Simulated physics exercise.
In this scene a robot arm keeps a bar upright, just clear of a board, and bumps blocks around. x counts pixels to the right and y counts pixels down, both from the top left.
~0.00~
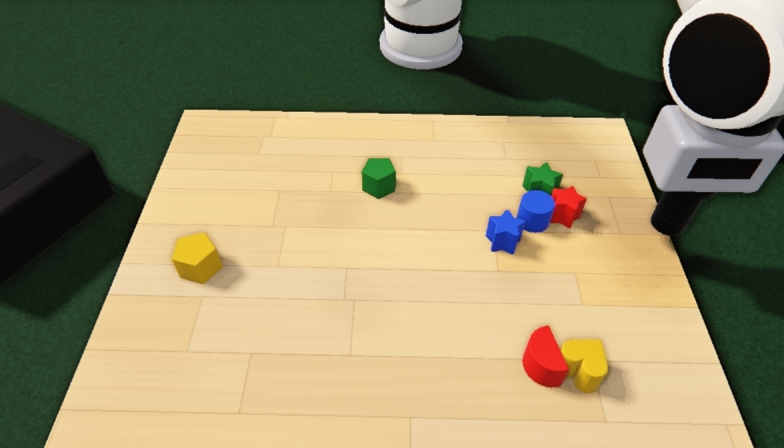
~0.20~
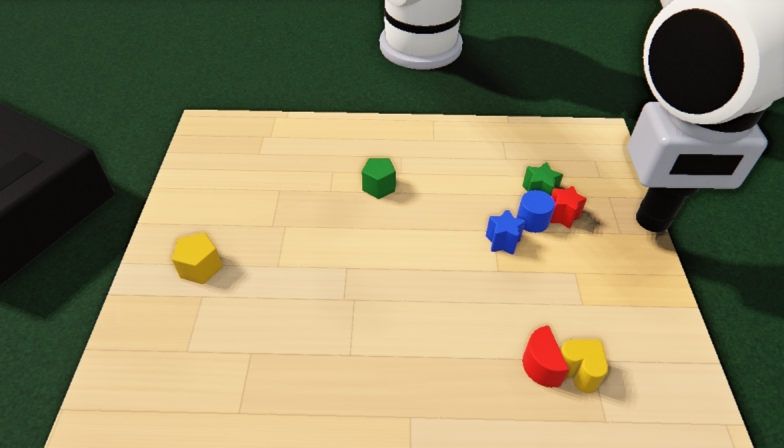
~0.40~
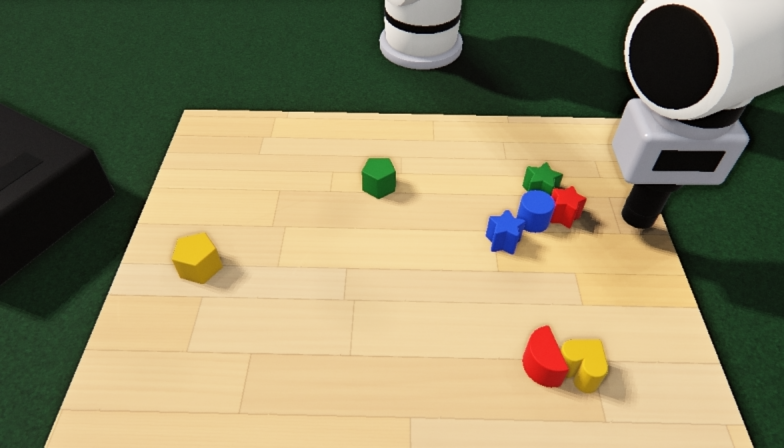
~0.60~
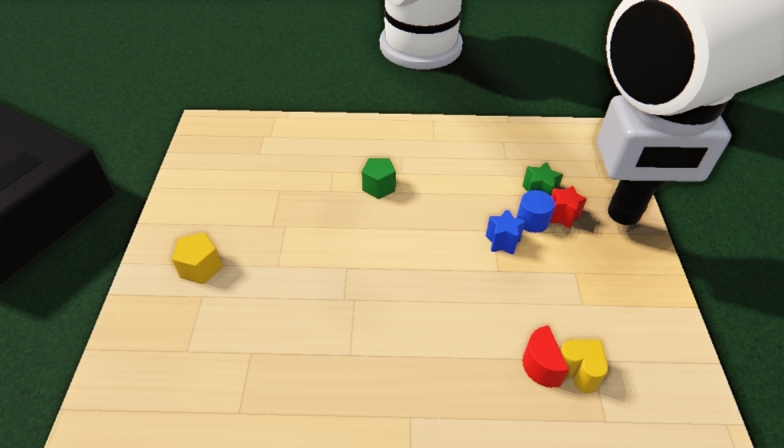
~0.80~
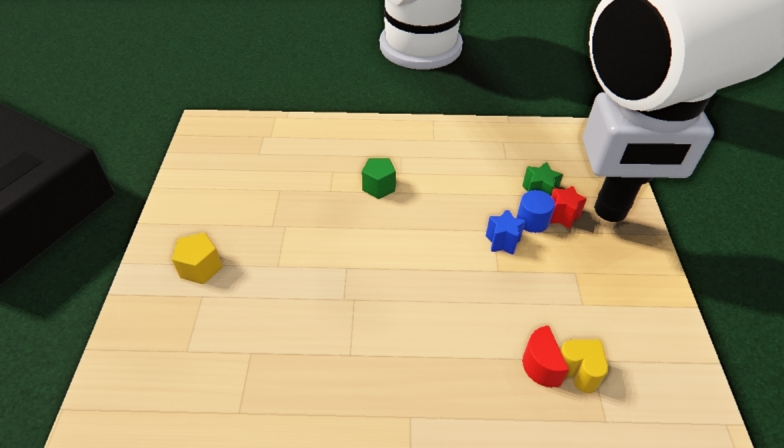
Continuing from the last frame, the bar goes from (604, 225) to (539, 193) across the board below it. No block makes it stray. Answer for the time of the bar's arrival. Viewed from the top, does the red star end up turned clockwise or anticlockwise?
Anticlockwise, looking down.
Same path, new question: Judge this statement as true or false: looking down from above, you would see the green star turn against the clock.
Verdict: False.
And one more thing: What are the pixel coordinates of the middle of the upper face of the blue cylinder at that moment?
The centre of its top will be at (520, 204).
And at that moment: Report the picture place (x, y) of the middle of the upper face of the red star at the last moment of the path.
I'd say the red star ends with its top centre at (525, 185).
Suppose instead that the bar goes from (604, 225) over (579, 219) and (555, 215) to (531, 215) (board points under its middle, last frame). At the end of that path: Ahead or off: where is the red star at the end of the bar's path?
Pushed along.
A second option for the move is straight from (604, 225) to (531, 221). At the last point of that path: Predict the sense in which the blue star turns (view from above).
Top view: Counterclockwise.
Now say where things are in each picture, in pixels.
In the first picture, lower end of the bar at (667, 225), tops of blocks, blue star at (508, 222), blue cylinder at (538, 201), green star at (545, 173), red star at (570, 197).
In the second picture, bar at (652, 221), blocks as before.
In the third picture, bar at (638, 218), blocks as before.
In the fourth picture, bar at (624, 214), blocks as before.
In the fifth picture, bar at (610, 211), blue star at (508, 222), blue cylinder at (538, 201), green star at (545, 173), red star at (570, 197).
What follows on the original path. Halfway along, bar at (576, 195); blue cylinder at (530, 202); green star at (535, 171), turned 30° clockwise; red star at (550, 189), turned 45° anticlockwise.
At the end, bar at (543, 179); blue star not moved; blue cylinder at (520, 204); green star at (517, 161), turned 65° clockwise; red star at (525, 185), turned 75° anticlockwise.
